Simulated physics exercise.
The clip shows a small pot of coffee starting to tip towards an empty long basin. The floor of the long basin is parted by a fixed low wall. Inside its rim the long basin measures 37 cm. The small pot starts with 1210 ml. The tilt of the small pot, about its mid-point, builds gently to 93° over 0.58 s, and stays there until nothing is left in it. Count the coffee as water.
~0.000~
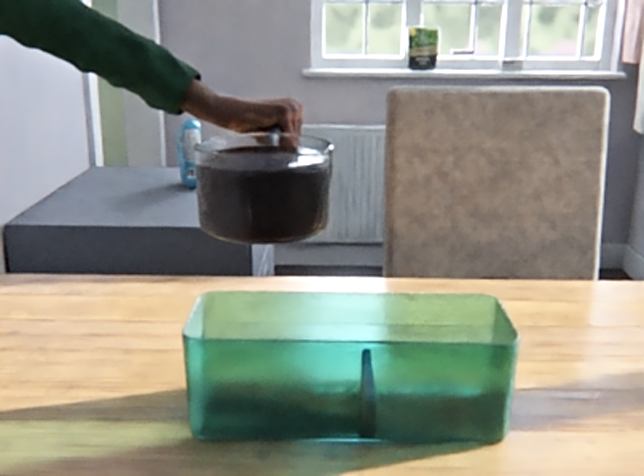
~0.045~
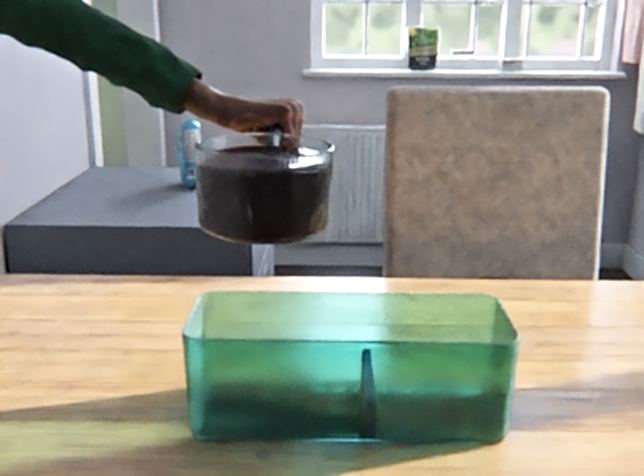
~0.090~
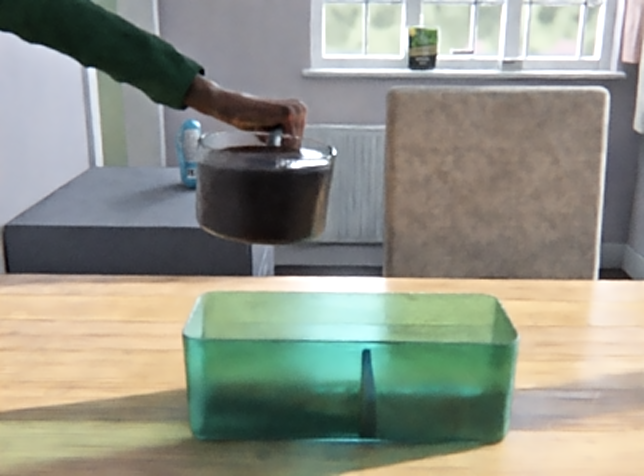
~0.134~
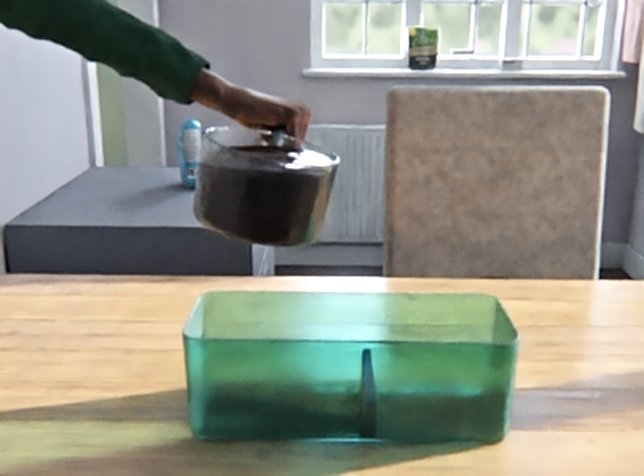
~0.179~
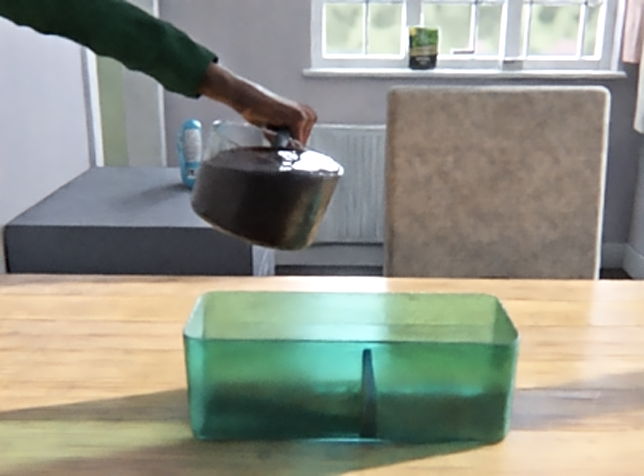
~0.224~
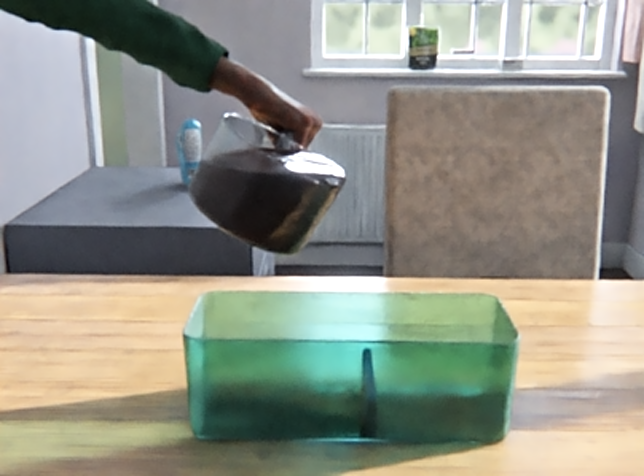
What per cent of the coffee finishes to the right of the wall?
About 72 per cent.
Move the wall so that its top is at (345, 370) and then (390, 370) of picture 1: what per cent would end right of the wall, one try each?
In turn about 85 and 45 per cent.
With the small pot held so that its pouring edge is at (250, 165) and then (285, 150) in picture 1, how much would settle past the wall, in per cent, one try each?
In turn about 15 and 20 per cent.
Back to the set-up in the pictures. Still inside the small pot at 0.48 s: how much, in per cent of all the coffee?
About 46 per cent.
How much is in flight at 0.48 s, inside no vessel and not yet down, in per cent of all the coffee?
About 40 per cent.
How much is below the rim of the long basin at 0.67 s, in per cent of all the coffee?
Some 72 per cent.
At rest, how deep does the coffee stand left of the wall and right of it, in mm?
Left about 12 mm, right about 44 mm.
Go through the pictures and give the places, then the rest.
The first picture shows tilt 0°; pouring edge (331, 147); surface from (200, 157) to (329, 157); the long basin's rim runs from (192, 315) to (508, 319); the wall's top is at (369, 374).
The second picture shows tilt 1°; pouring edge (332, 149); surface from (200, 156) to (330, 158).
The third picture shows tilt 5°; pouring edge (334, 154); surface from (203, 155) to (332, 160).
The fourth picture shows tilt 12°; pouring edge (338, 162); surface from (205, 155) to (335, 161).
The fifth picture shows tilt 20°; pouring edge (341, 173); surface from (205, 157) to (340, 168).
The sixth picture shows tilt 30°; pouring edge (342, 186); surface from (201, 166) to (337, 175); 3 per cent is over the edge.
After 0.48 s the tilt is 86° and 46 per cent is still to pour, 0 is left of the wall and 15 right of it.
After 0.67 s the tilt is 93° and 15 per cent is still to pour, 7 is left of the wall and 64 right of it.
After 0.87 s the tilt is 93° and 6 per cent is still to pour, 14 is left of the wall and 71 right of it.
After 1.08 s the tilt is 93° and 2 per cent is still to pour, 17 is left of the wall and 77 right of it.
In the end 26 per cent lies left of the wall, 72 right of it and 1 outside.
